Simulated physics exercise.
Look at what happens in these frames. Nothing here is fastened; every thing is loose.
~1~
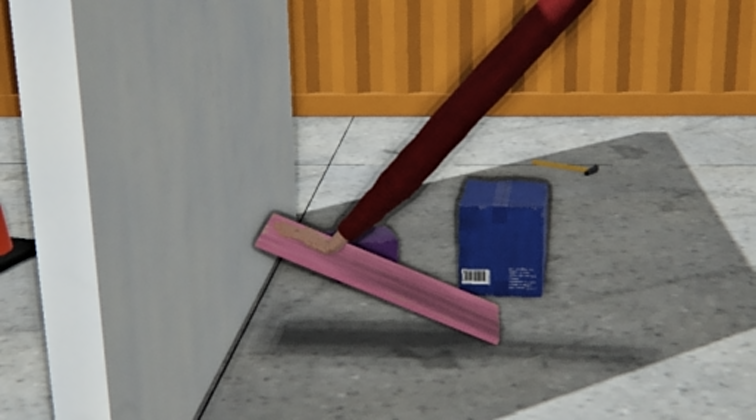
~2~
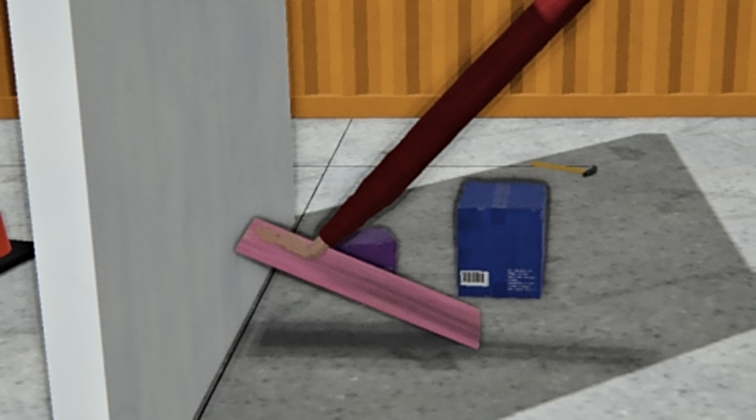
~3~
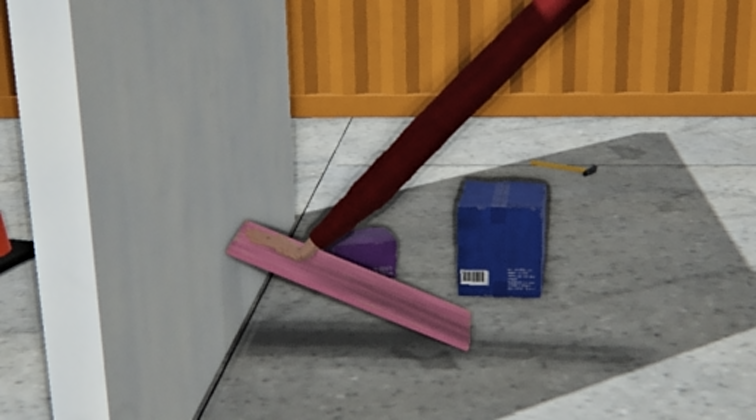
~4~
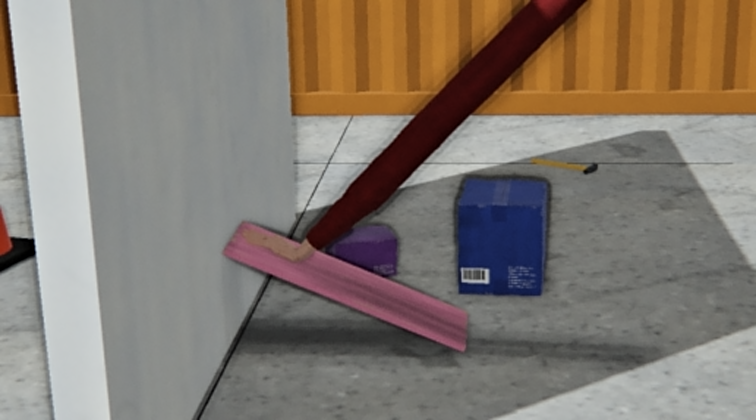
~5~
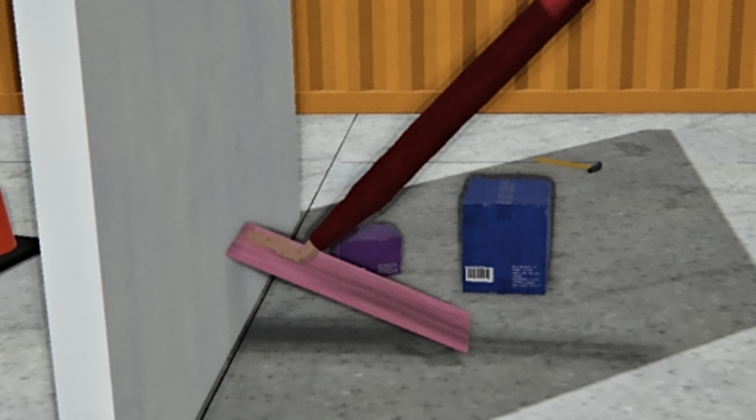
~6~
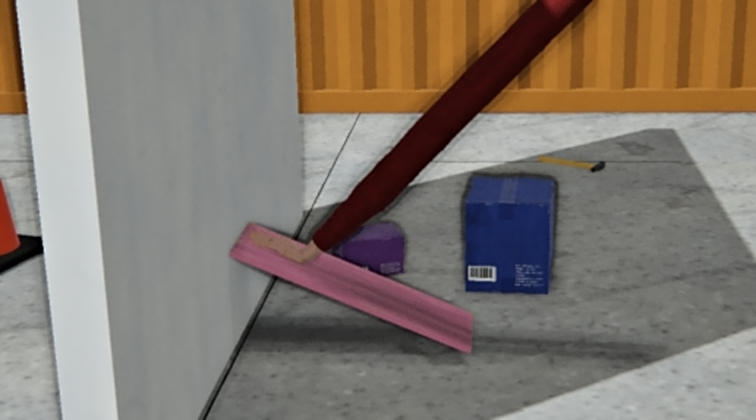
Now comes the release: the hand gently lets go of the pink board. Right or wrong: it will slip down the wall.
Right.
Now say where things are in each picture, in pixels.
The first frame shows not yet at the wall; pink board (382, 277).
The second frame shows not yet at the wall; pink board (362, 282); purple box (360, 256).
The third frame shows not yet at the wall; pink board (353, 283); purple box (360, 255).
The fourth frame shows not yet at the wall; pink board (350, 284); purple box (361, 253).
The fifth frame shows leant on the wall, still held; pink board (353, 285); purple box (365, 252).
The sixth frame shows leant on the wall, still held; pink board (356, 286); purple box (368, 251).
Then, 0.30 s later than the last frame, pink board 17° lower than it was left near (365, 320).
Then, 0.50 s later than the last frame, pink board 25° lower than it was left near (367, 328).
When it is over, moved from the start, pink board; the other 2 as before. End places, in pixels of the last picture, pink board near (367, 331). The board slips out.
